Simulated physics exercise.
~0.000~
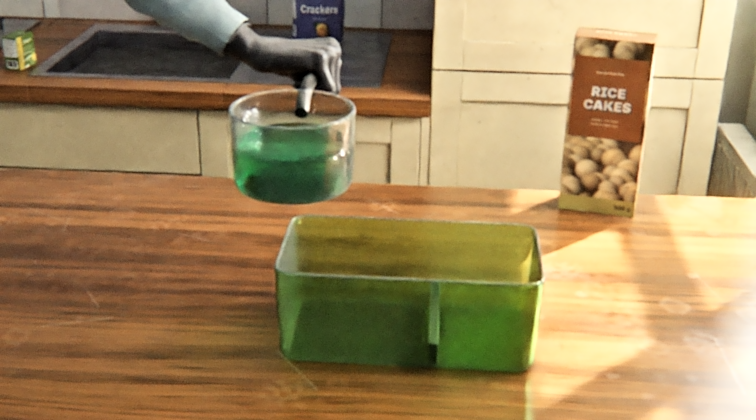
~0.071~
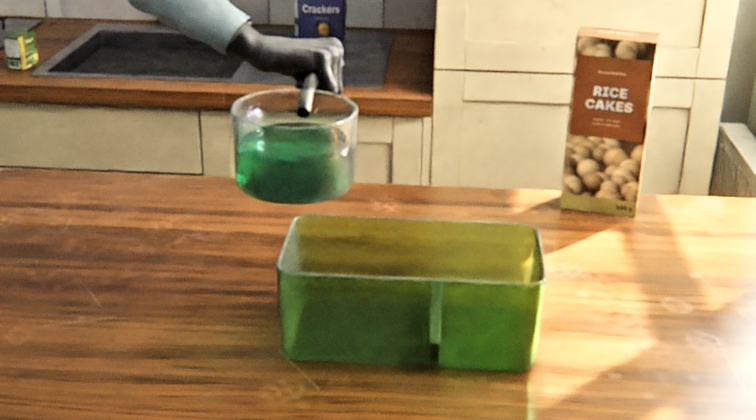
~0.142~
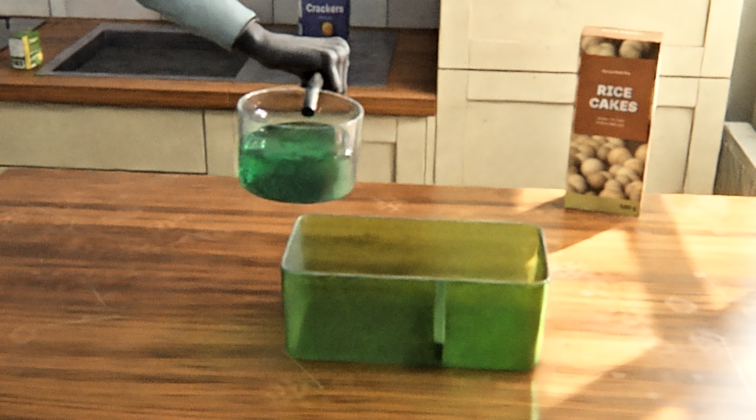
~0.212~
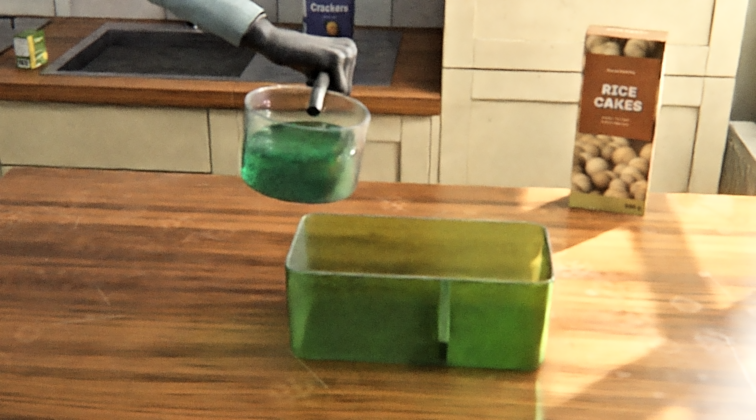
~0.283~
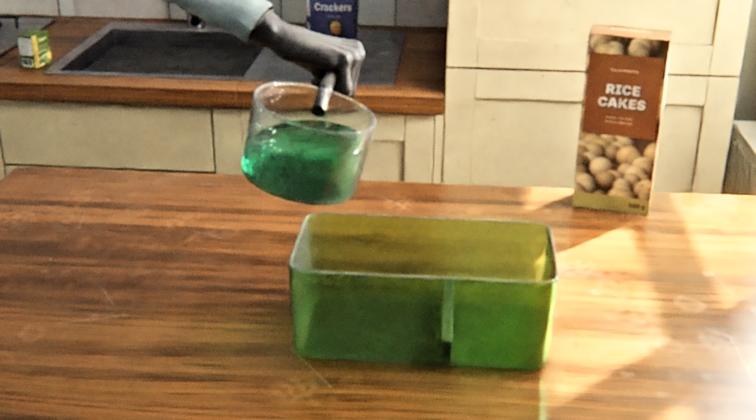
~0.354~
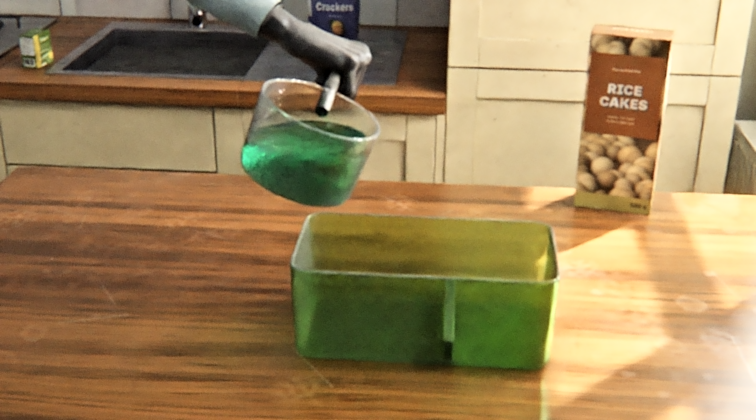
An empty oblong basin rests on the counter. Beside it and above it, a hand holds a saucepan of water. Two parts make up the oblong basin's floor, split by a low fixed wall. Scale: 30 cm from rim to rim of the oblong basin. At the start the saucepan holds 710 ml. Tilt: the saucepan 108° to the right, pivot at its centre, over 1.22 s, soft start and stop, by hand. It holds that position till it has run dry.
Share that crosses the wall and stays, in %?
11 %.
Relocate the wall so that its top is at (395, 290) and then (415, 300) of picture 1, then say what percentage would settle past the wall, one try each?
50 per cent first, 20 per cent second.
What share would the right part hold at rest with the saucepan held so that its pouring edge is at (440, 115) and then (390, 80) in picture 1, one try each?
Try 1: Approx. 70 %; try 2: Approx. 55 %.
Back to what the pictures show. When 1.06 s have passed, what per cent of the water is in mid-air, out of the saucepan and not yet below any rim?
Something like 12 per cent of the total.
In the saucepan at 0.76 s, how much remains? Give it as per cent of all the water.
I'd put it near 66 percent.
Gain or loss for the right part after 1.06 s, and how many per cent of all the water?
There is a rise of about 8.
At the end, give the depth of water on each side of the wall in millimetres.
The left side settles near 24 mm and the right side near 4 mm.
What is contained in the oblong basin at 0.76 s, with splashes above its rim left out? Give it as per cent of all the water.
About 9%.
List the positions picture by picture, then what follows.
Tilt 0°; pouring edge (354, 112); surface from (237, 137) to (351, 142); the oblong basin's rim runs from (284, 244) to (540, 255); the wall's top is at (434, 312), in the first picture.
Tilt 1°; pouring edge (356, 113); surface from (239, 137) to (353, 141), in the second picture.
Tilt 4°; pouring edge (362, 115); surface from (243, 136) to (358, 141), in the third picture.
Tilt 8°; pouring edge (368, 119); surface from (247, 136) to (363, 140), in the fourth picture.
Tilt 14°; pouring edge (374, 125); surface from (250, 136) to (367, 141), in the fifth picture.
Tilt 21°; pouring edge (378, 133); surface from (249, 135) to (371, 141), in the sixth picture.
After 0.76 s the tilt is 75° and 67 per cent is still to pour, 9 is left of the wall and 0 right of it.
After 1.06 s the tilt is 104° and 15 per cent is still to pour, 71 is left of the wall and 3 right of it.
After 1.38 s the tilt is 108° and 0 per cent is still to pour, 88 is left of the wall and 9 right of it.
After 1.72 s the tilt is 108° and 0 per cent is still to pour, 88 is left of the wall and 11 right of it.
In the end 88 per cent lies left of the wall, 11 right of it and 1 outside.
